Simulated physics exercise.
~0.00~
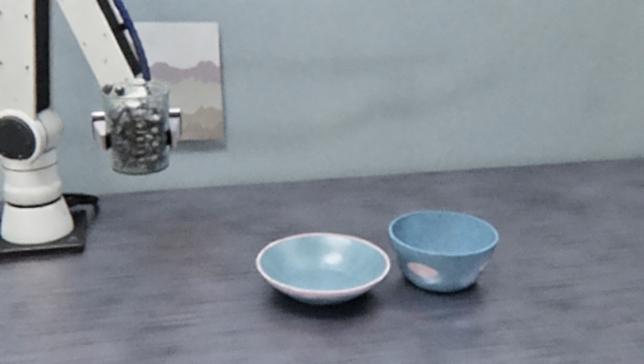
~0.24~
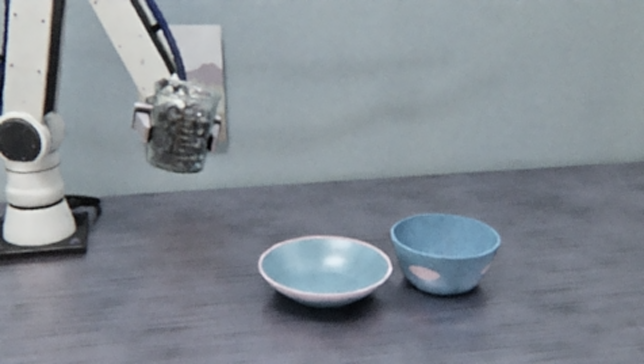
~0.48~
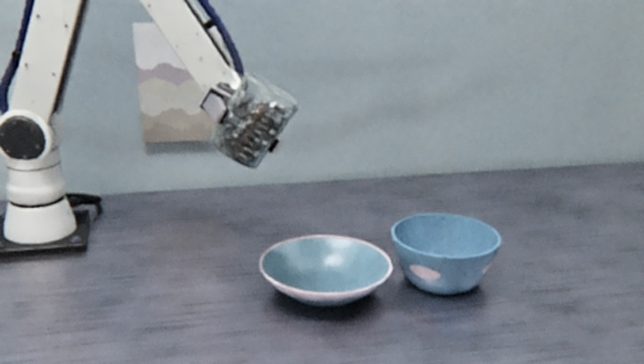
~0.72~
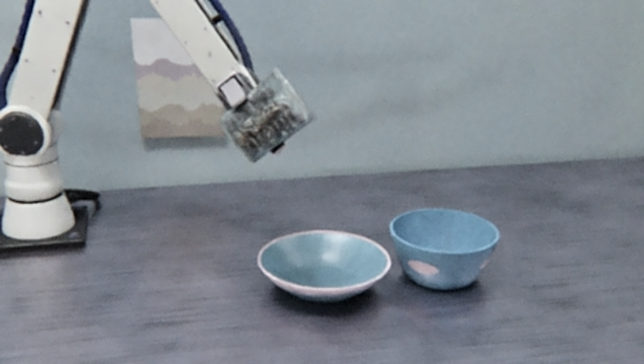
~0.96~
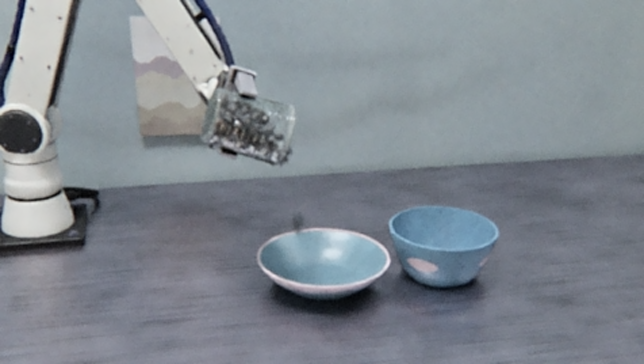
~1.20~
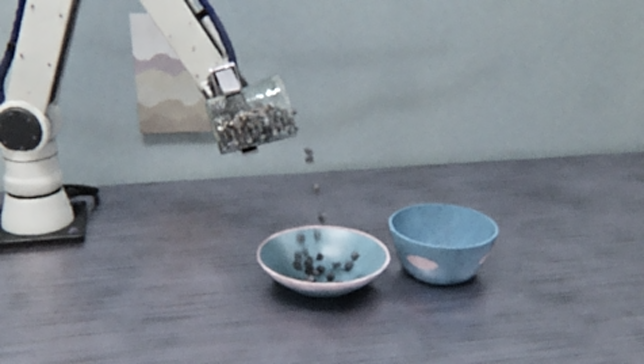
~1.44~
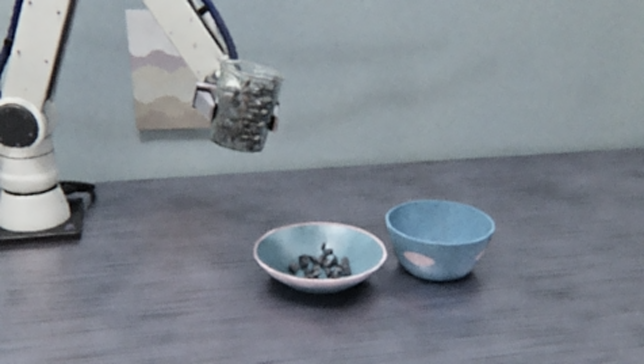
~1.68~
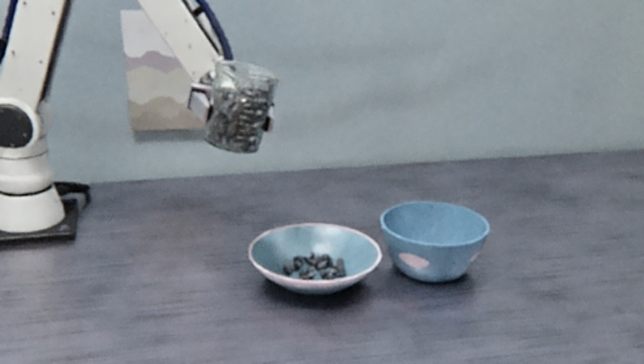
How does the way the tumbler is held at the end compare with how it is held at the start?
At the start the tumbler is held upright, while at the end it is leaning slightly.
